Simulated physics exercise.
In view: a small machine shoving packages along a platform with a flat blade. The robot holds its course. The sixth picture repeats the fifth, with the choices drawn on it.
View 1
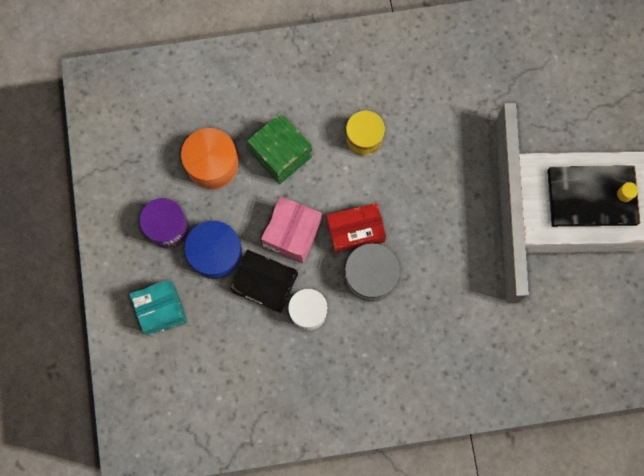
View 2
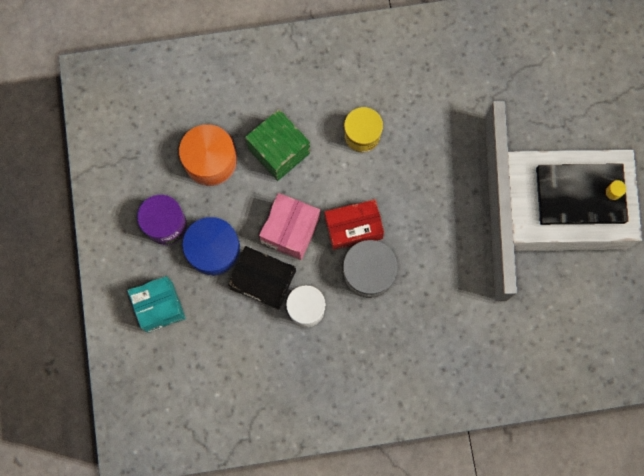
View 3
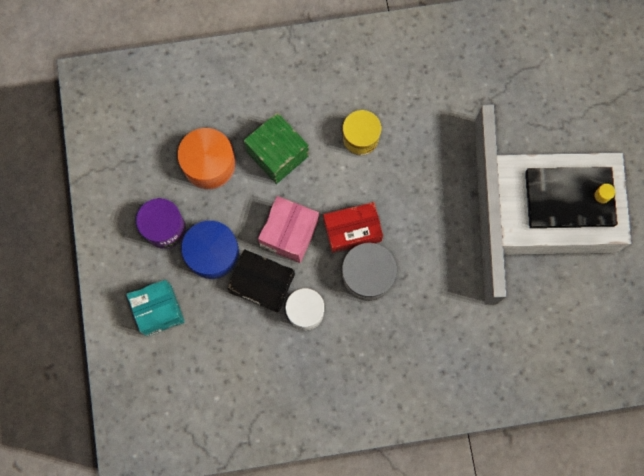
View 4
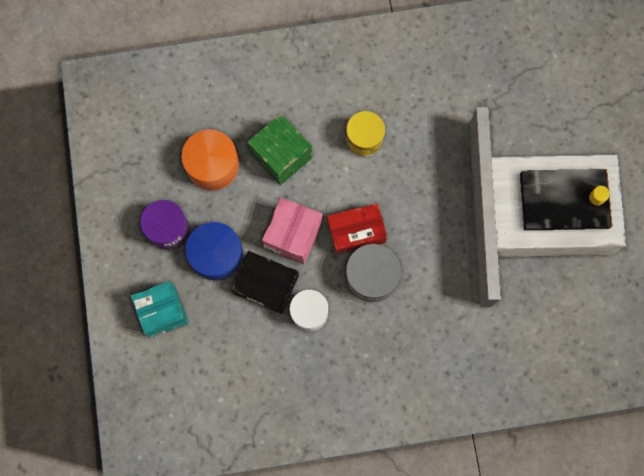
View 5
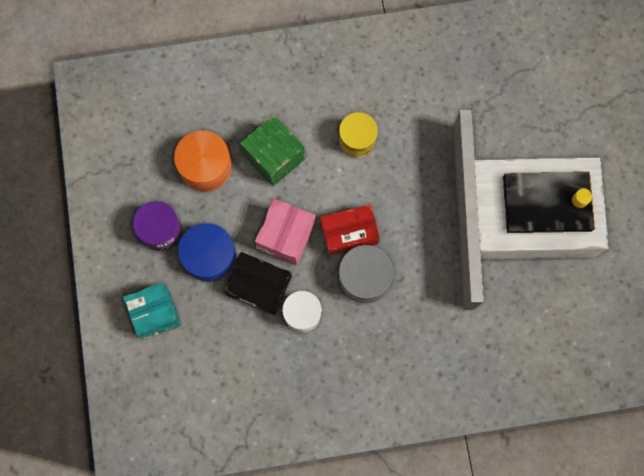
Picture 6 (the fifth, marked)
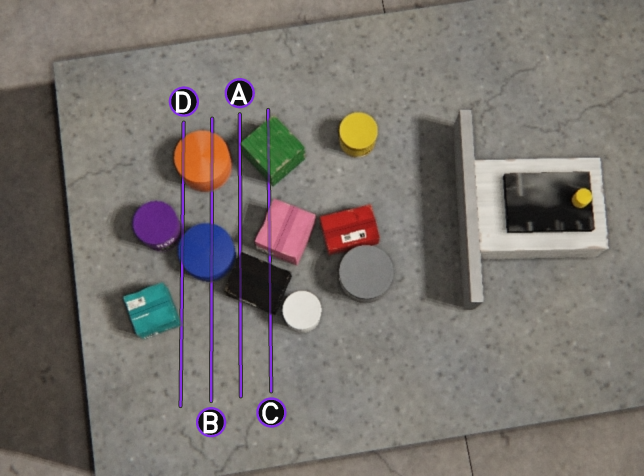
On a grey speckled platform, a small machine with a flat blade crept slowly left toward a cluster of colourful round and boxy packages, which all stayed where they were, untouched.
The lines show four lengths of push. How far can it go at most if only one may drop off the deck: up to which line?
B.
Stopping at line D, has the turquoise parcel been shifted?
By then, yes.
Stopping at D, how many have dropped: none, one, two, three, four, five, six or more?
In all, two.
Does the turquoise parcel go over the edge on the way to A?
No.
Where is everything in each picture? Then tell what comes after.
In the first picture, robot (587, 196); green crate (280, 149); red parcel (356, 229).
In the second picture, robot (575, 194); grey pail (369, 270).
In the third picture, robot (565, 197); black parcel (261, 281).
In the fourth picture, robot (559, 199); white pail (310, 311).
In the fifth picture, robot (542, 202); purple pail (159, 227); pink parcel (286, 233); blue canister (208, 253).
On the marked copy, A at (240, 250); B at (212, 255); C at (270, 246); D at (182, 259).
Taking B. A third of the way, robot (450, 216); yellow pail (349, 136); grey pail (346, 276).
Two thirds of the way, robot (356, 231); purple pail (134, 212); blue canister (155, 256).
When it is over, robot (283, 242); turquoise parcel (89, 342); blue canister (85, 261); none fallen.
As for the rest, A is within the limit but short; C is within the limit but short; D drops two.
